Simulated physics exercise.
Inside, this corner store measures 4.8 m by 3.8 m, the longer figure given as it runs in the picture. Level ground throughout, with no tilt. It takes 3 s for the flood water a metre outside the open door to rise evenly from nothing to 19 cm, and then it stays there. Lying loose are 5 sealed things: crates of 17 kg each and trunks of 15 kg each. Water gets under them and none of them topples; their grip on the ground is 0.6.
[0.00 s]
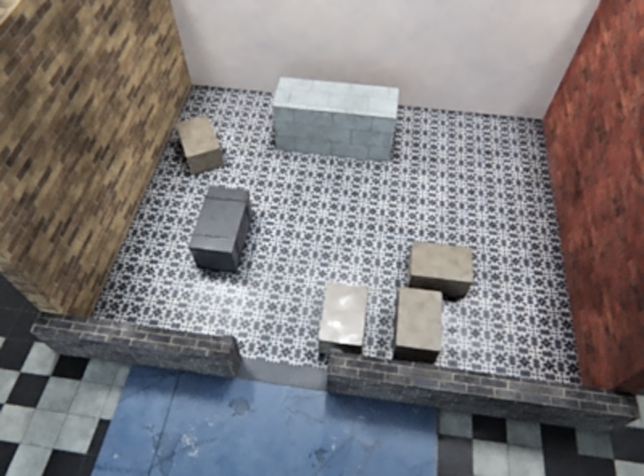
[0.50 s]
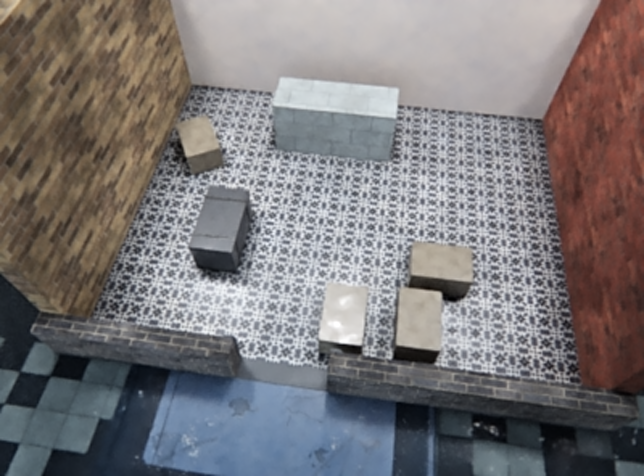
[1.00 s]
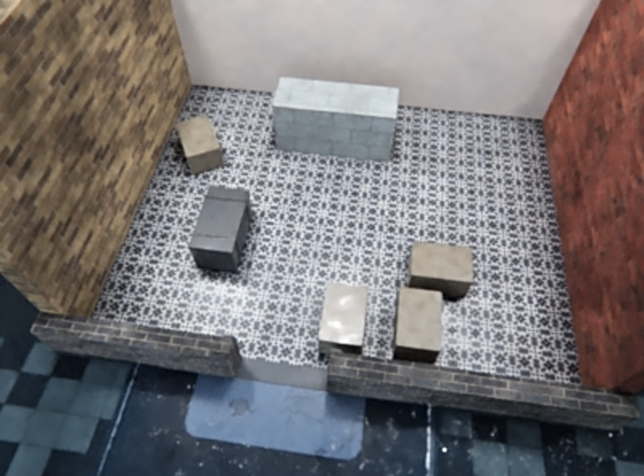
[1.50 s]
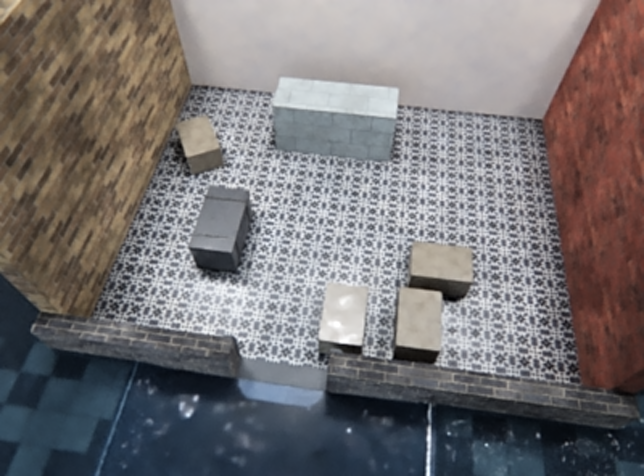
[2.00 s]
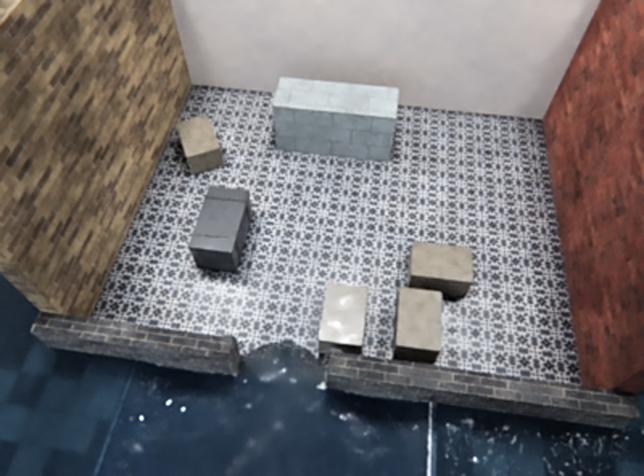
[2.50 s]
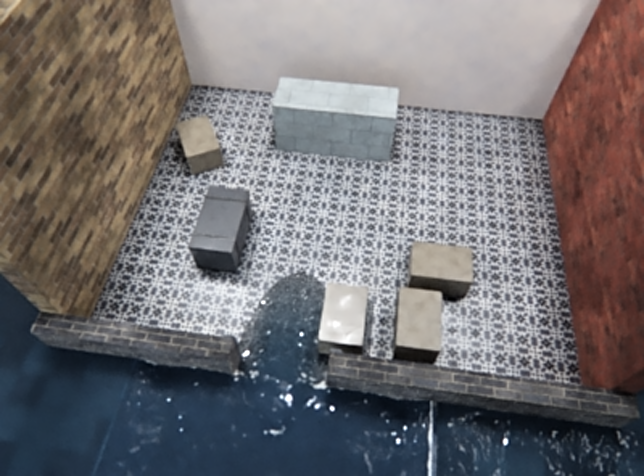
Dark water spread across the blue and checkered ground outside a low brick wall, then came through the gap onto the patterned floor of a small room, while the blocks inside stayed still.
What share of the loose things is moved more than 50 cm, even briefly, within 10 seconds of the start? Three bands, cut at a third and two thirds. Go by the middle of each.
Fewer than one in three.
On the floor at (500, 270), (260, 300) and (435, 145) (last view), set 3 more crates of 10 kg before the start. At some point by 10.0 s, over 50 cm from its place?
Note, in order of listing: Stays below the threshold, crosses the threshold, stays below the threshold.
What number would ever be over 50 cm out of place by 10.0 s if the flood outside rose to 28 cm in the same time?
It would come to 2 of them.
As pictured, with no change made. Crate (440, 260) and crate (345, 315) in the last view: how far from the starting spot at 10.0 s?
Shifts: 0 cm / 10 cm.
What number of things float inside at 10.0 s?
At that instant the tally stands at 2.
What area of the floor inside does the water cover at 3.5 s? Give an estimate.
Near 3.0 m2 in all.
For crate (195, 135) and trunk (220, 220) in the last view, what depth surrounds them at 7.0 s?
First about 5 cm, second about 4 cm.
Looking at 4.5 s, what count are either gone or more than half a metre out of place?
Count: 0.
After 3.5 s 0 of 5 are over 50 cm from their spots; 0 afloat.
After 4.5 s 0 of 5 are over 50 cm from their spots; 0 afloat.
After 7.0 s 0 of 5 are over 50 cm from their spots; 0 afloat.
After 10.0 s 1 of 5 are over 50 cm from their spots, and 1 have been at some point; 2 afloat.
